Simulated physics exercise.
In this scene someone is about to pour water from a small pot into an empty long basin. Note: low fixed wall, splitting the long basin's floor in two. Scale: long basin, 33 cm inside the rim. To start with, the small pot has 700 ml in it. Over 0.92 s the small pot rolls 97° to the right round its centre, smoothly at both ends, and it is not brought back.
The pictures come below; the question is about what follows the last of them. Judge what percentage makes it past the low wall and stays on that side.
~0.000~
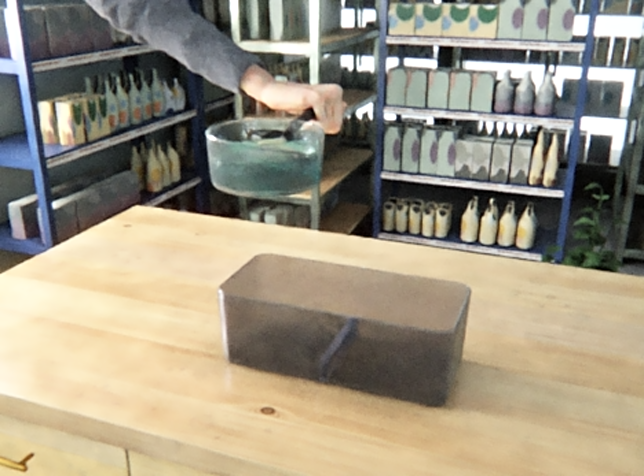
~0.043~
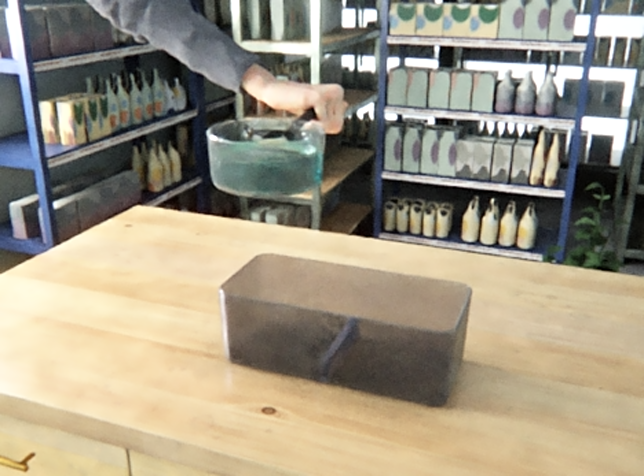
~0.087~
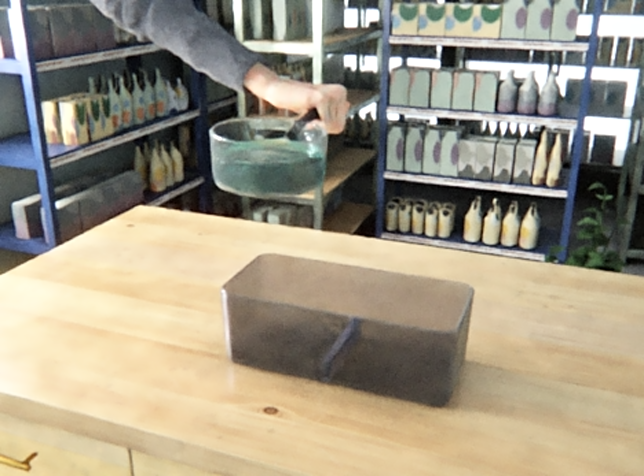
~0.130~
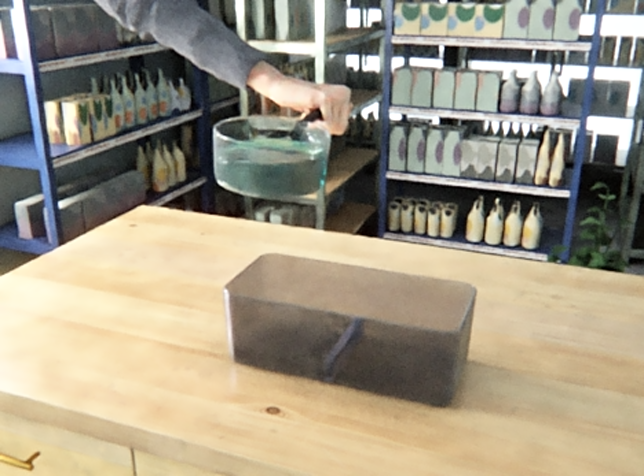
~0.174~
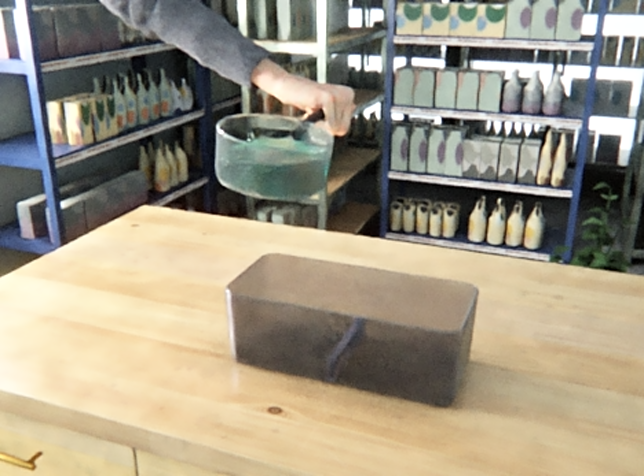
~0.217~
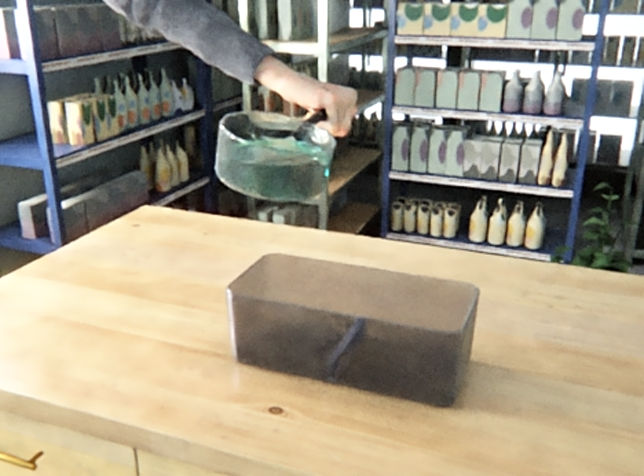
Some 69 per cent makes it over and stays.
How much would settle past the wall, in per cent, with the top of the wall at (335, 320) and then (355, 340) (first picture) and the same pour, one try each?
In order, 80 and 45 per cent.
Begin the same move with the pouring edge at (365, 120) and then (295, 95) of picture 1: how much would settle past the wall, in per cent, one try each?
Result: 90 per cent, then 50 per cent.
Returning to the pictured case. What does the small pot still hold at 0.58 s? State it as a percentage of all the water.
Near 60 in a hundred.
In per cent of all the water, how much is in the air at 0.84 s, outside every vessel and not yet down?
Something like 16 per cent of the total.
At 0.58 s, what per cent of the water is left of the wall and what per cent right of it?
Around 0 percent on the left and 2 on the right.
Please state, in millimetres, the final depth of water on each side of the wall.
Depths at rest: Left around 10 mm, right around 22 mm.
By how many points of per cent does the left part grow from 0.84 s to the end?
It comes to about 22 per cent.
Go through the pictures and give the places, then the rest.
The first frame shows tilt 0°; pouring edge (319, 137); surface from (220, 147) to (318, 157); the long basin's rim runs from (238, 272) to (463, 309); the wall's top is at (341, 338).
The second frame shows tilt 1°; pouring edge (320, 138); surface from (221, 147) to (319, 157).
The third frame shows tilt 2°; pouring edge (323, 139); surface from (223, 146) to (322, 157).
The fourth frame shows tilt 5°; pouring edge (326, 142); surface from (226, 146) to (324, 158).
The fifth frame shows tilt 8°; pouring edge (329, 146); surface from (227, 145) to (326, 159).
The sixth frame shows tilt 13°; pouring edge (331, 151); surface from (228, 145) to (328, 159).
Then, 0.58 s in, the tilt is 68° and 61 per cent is still to pour, 0 is left of the wall and 2 right of it.
Then, 0.84 s in, the tilt is 95° and 15 per cent is still to pour, 8 is left of the wall and 61 right of it.
Then, 1.12 s in, the tilt is 97° and 2 per cent is still to pour, 23 is left of the wall and 70 right of it.
Then, 1.42 s in, the tilt is 97° and 0 per cent is still to pour, 29 is left of the wall and 69 right of it.
Finally, 30 per cent lies left of the wall, 69 right of it and 1 outside.
